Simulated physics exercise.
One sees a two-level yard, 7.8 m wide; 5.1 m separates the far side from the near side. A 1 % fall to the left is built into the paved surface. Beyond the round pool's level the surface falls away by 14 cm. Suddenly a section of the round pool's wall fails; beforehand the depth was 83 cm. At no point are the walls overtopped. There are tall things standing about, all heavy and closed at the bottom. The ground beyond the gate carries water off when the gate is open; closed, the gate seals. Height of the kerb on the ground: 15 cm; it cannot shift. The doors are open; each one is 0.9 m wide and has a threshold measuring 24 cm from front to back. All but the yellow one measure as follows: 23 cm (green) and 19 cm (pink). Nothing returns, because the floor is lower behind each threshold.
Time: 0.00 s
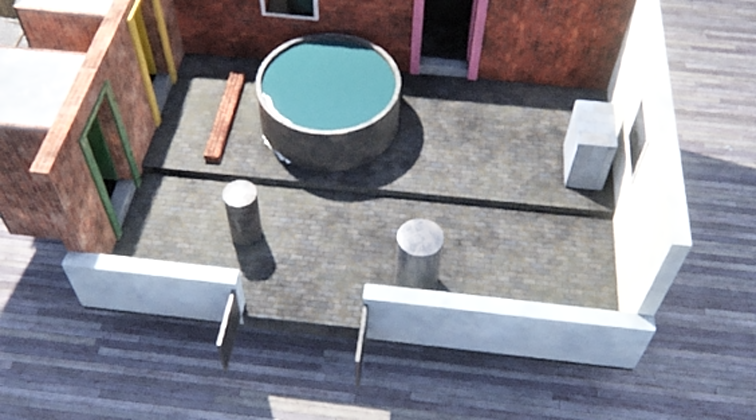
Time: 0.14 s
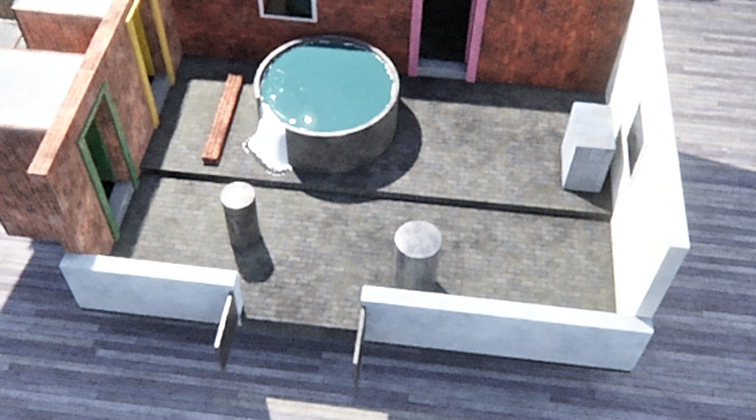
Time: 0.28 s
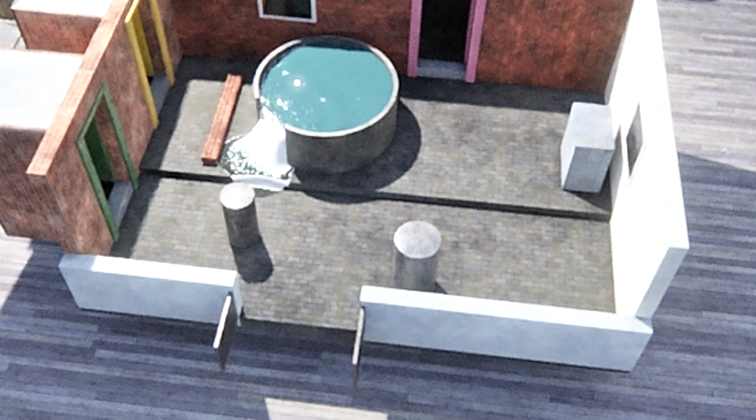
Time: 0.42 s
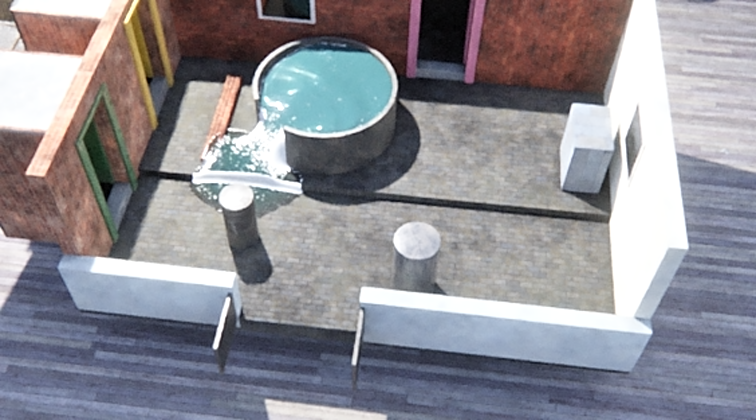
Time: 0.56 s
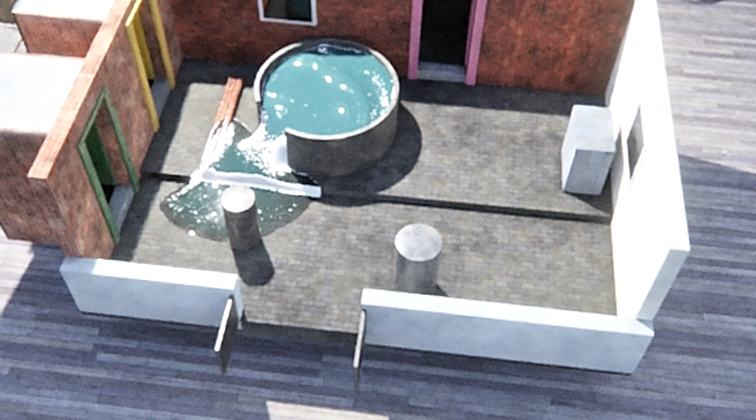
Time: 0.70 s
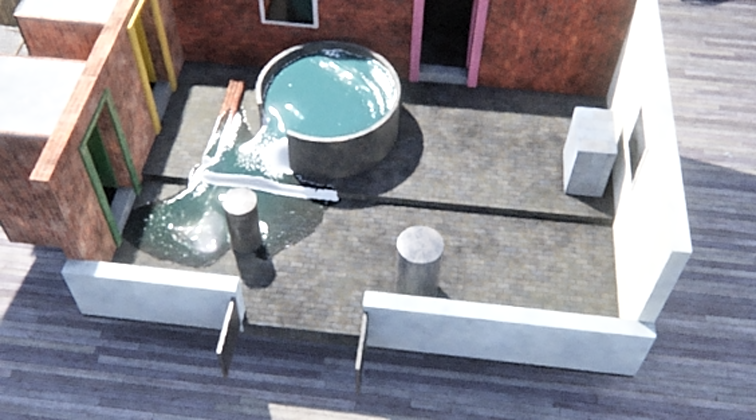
In the video, a round pool stands in a walled, paved yard with two grey cylinders; water bursts from its lower left side, pours over a step in the paving and spreads around the left cylinder toward the green-framed door.
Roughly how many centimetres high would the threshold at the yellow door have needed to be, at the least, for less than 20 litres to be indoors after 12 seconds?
At least 5.5 cm or so.
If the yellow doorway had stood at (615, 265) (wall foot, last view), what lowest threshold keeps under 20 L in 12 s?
Something near 10.5 cm.
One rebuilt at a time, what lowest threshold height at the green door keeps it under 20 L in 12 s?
Green would need about 26 cm on its own.
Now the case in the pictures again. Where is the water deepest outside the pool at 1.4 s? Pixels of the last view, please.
(104, 283).
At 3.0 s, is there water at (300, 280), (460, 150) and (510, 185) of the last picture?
Taking the spots one by one: Swamped, untouched, untouched.
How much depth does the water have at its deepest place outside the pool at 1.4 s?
About 59 cm at most.
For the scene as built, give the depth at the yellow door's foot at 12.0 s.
6.5 cm.
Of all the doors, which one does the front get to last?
That would be the pink one.
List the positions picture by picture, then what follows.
The round pool at (329, 84) is whole and still, 83 cm deep; the yellow door at (155, 59) is dry, in the first frame.
The gap is at (273, 136), the front 0.3 m out at (249, 145); the back of the round pool holds 83 cm, in the second frame.
The front is at (220, 156), 0.8 m from the gap at (272, 139); 0.8 m2 of floor is wet, 83 cm left at the back, in the third frame.
The front is at (195, 185), 1.4 m from the gap at (272, 141); 1.8 m2 of floor is wet, 83 cm left at the back, in the fourth frame.
The front is at (165, 205), 2.0 m from the gap at (273, 142); 3.1 m2 of floor is wet, 81 cm left at the back, in the fifth frame.
The gap is at (275, 144), the front 2.7 m out at (130, 234); the back of the round pool holds 73 cm; the yellow door at (155, 67), 2.3 m from the gap, is still 1.1 m from the nearest water, in the sixth frame.
After 1.4 s water covers 25 % of the floor, deepest (59 cm) near (104, 283); it has not reached the yellow door.
After 3.0 s water covers 40 % of the floor, deepest (38 cm) near (112, 294); 5 cm at the yellow door, 0 litres in over its 26 cm threshold.
After 12.0 s water covers 70 % of the floor, deepest (17 cm) near (100, 293); 7 cm at the yellow door, 0 litres in over its 26 cm threshold.
At the yellow door as built, the water arrived by 1.6 s and peaked near 10 cm at 8.2 s.
With a threshold of 5 cm, 24 litres would have come in within the 12 s; with 6 cm, 14 litres. So under 20 litres takes about 5.5 cm.
